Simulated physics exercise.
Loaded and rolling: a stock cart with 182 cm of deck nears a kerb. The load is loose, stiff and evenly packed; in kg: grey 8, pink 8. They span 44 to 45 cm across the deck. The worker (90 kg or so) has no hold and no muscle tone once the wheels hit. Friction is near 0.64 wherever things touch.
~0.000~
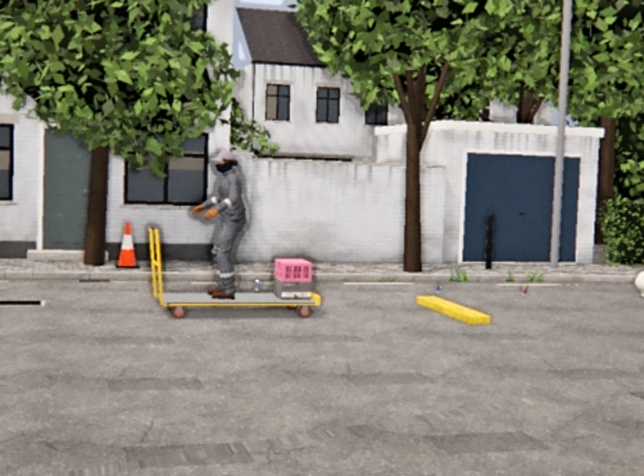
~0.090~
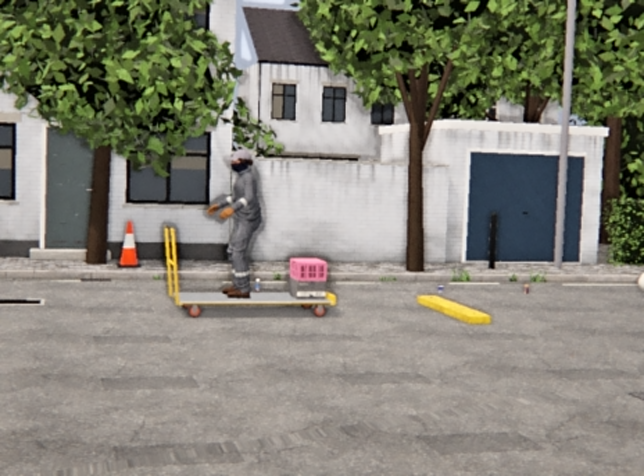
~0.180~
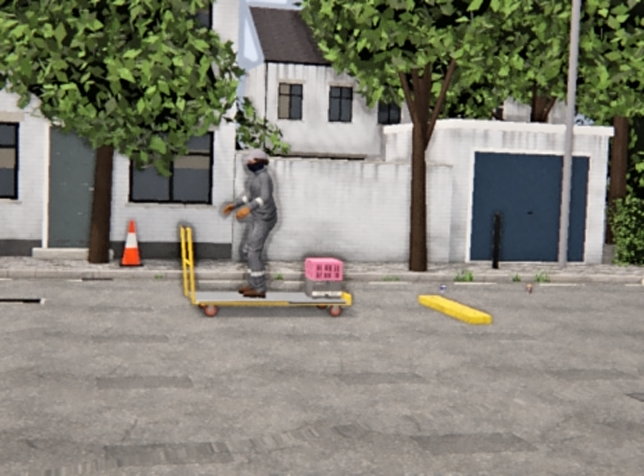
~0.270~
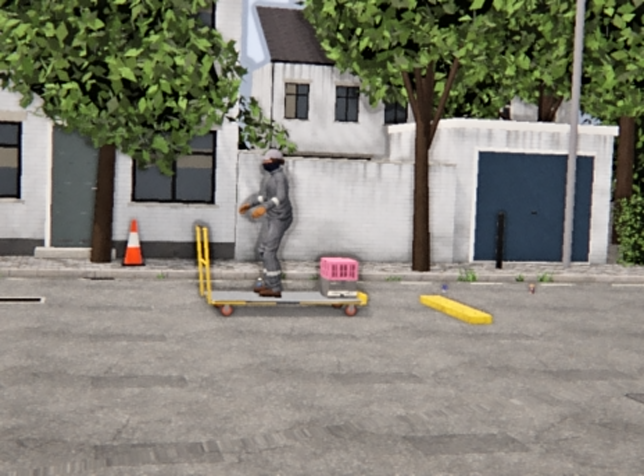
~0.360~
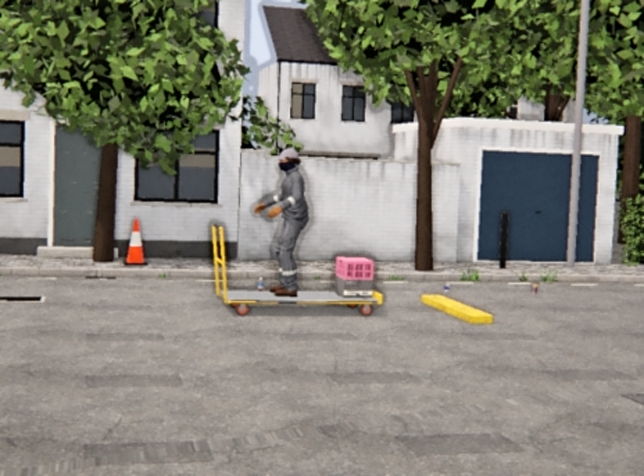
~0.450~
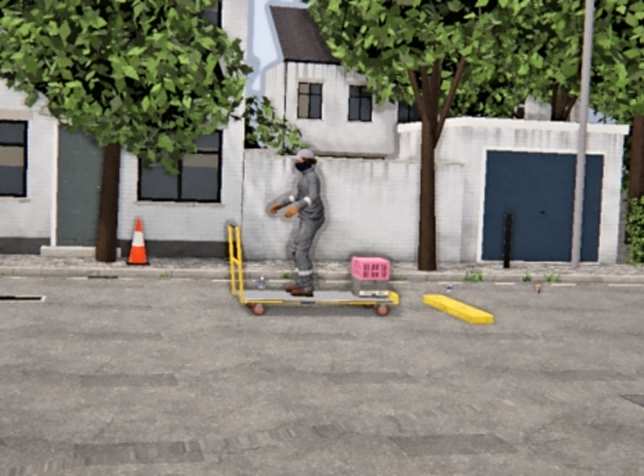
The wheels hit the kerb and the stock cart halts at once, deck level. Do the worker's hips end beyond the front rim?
At this pace the worker's hips end beyond the front rim.
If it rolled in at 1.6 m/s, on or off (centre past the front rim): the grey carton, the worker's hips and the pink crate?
In that case grey on, hips on, pink off.
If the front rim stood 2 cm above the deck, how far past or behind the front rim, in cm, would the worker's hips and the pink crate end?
Then hips 20 past, pink 80 past.
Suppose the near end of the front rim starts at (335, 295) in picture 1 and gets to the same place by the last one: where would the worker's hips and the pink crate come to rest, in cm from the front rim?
Then hips 10 behind, pink 40 past.
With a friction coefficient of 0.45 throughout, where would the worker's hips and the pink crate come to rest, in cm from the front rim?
Then hips 20 past, pink 90 past.
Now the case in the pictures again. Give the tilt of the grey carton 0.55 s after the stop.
It is tilted some 0°.
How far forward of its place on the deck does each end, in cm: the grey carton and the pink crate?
Grey 5, pink 95.
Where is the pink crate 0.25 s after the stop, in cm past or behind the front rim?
About 15 cm past the rim.
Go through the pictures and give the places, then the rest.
Hips (232, 220), grey carton (292, 288), rim corner (319, 302); 180 cm still to roll, in the first picture.
Hips (248, 220), grey carton (307, 288), rim corner (334, 302); 161 cm still to roll, in the second picture.
Hips (263, 219), grey carton (323, 287), rim corner (350, 301); 141 cm still to roll, in the third picture.
Hips (279, 219), grey carton (338, 287), rim corner (365, 301); 122 cm still to roll, in the fourth picture.
Hips (295, 218), grey carton (354, 287), rim corner (381, 301); 103 cm still to roll, in the fifth picture.
Hips (311, 219), grey carton (369, 287), rim corner (397, 301); 83 cm still to roll. Speed about 2.2 m/s, in the sixth picture.
Impact comes at 0.84 s.
After 1.39 s the worker's hips are 0 cm behind the rim, near (454, 267) in the last picture's view.
After 1.84 s the worker's hips are 13 cm past the rim, near (463, 278) in the last picture's view.
At rest, 3.7 s, past the rim, pink crate and the worker's hips; behind it, grey carton.
